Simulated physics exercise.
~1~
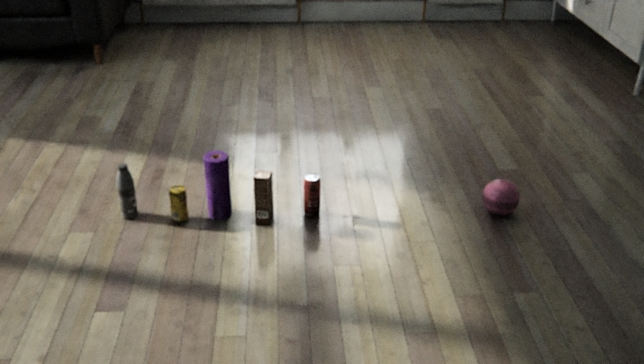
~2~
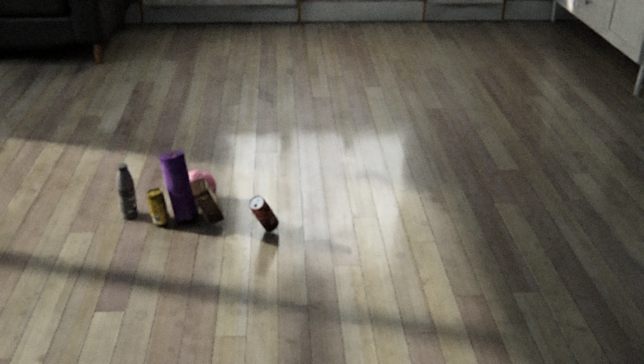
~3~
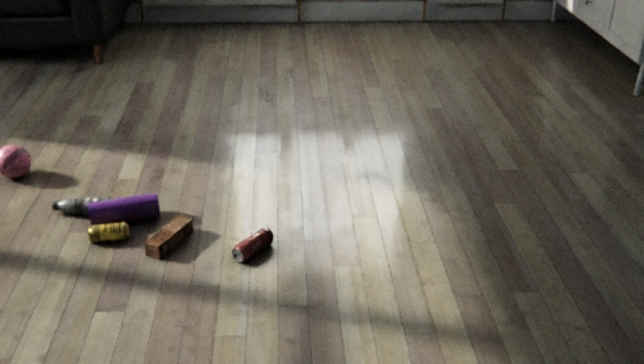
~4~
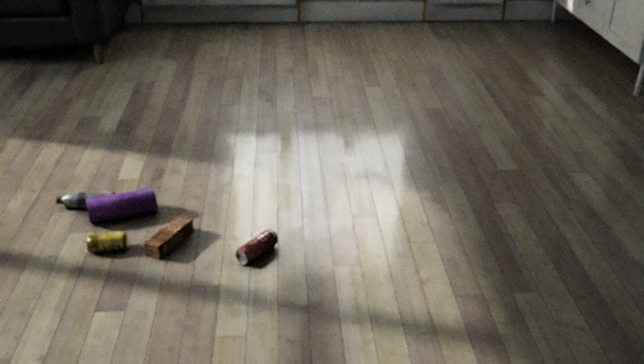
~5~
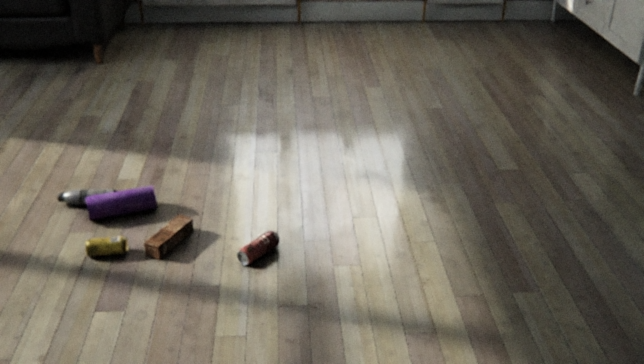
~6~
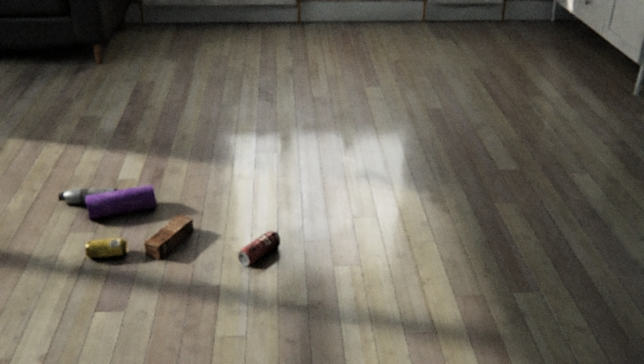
Pink ball rolling left across a wooden floor into a row of household items, toppling all five and leaving them lying there.
